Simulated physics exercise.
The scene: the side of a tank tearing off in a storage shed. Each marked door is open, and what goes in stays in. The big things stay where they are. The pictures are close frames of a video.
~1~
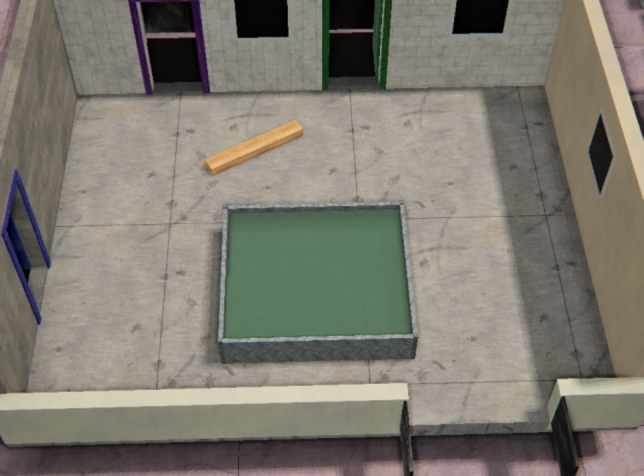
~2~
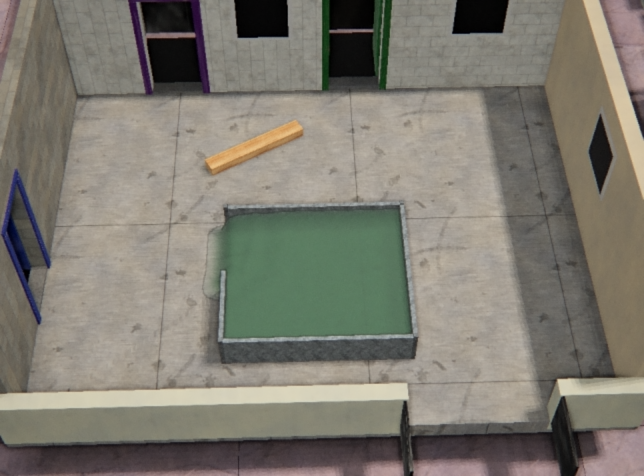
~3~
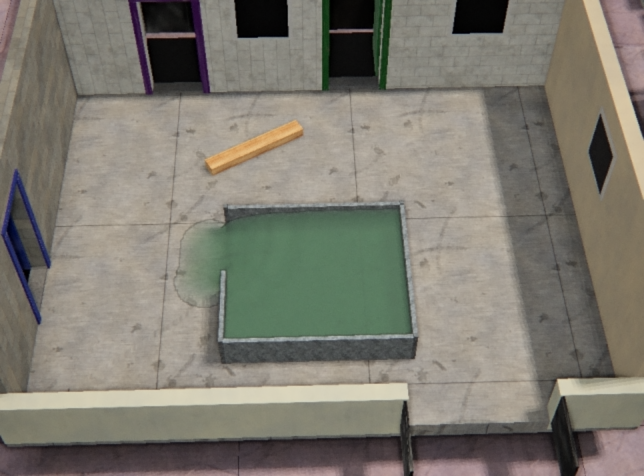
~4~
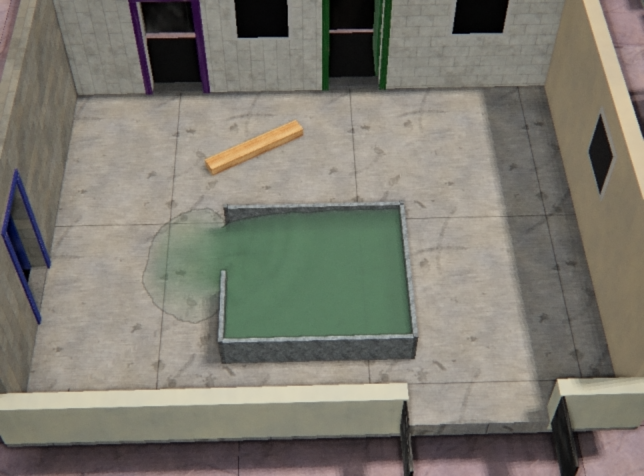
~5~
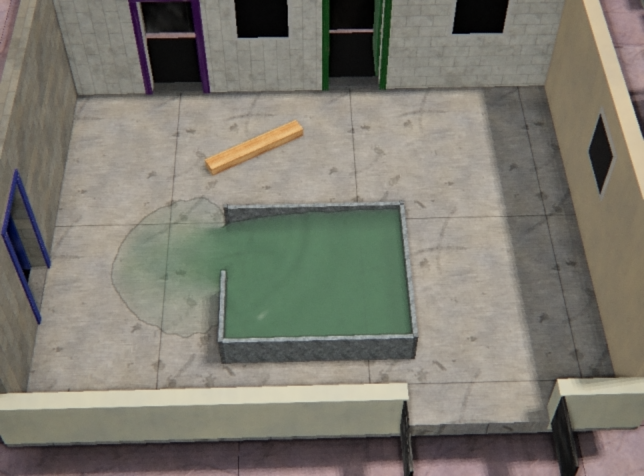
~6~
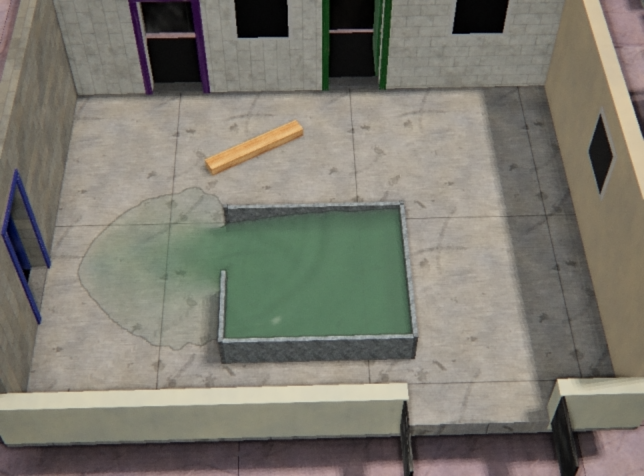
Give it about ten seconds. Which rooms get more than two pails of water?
One by one: The purple door floods; the blue door floods; the green door holds within the limit.
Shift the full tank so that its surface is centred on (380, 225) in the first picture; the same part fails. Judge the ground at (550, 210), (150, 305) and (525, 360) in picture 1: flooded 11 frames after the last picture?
In turn: Clear, flooded, no water.
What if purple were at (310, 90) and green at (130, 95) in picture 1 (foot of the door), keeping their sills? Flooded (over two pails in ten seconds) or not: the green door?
My reading: Green door is over.
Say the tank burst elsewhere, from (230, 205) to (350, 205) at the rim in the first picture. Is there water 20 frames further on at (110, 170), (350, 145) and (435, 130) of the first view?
As listed: Wet, awash, covered.
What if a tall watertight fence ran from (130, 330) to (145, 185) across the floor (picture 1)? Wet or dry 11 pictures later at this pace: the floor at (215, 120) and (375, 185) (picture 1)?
In that order: Wet, dry.
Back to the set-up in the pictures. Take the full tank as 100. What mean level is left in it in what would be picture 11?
Close to 80 %.
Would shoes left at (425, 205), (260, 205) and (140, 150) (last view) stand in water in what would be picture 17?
As listed: No water, dry, wet.
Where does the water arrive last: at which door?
I say the one in green.
A moment on, water covers 15 % of the floor; the purple door not reached, the blue door under two buckets in, the green door not reached.
Next, water covers 20 % of the floor; the purple door not reached, the blue door over two buckets in, the green door not reached.
Then, water covers 30 % of the floor; the purple door wet at the sill, nothing in, the blue door far over two buckets in, the green door not reached.
Later, water covers 50 % of the floor; the purple door over two buckets in, the blue door far over two buckets in, the green door wet at the sill, nothing in.
In the end, water covers 75 % of the floor; the purple door far over two buckets in, the blue door far over two buckets in, the green door wet at the sill, nothing in.
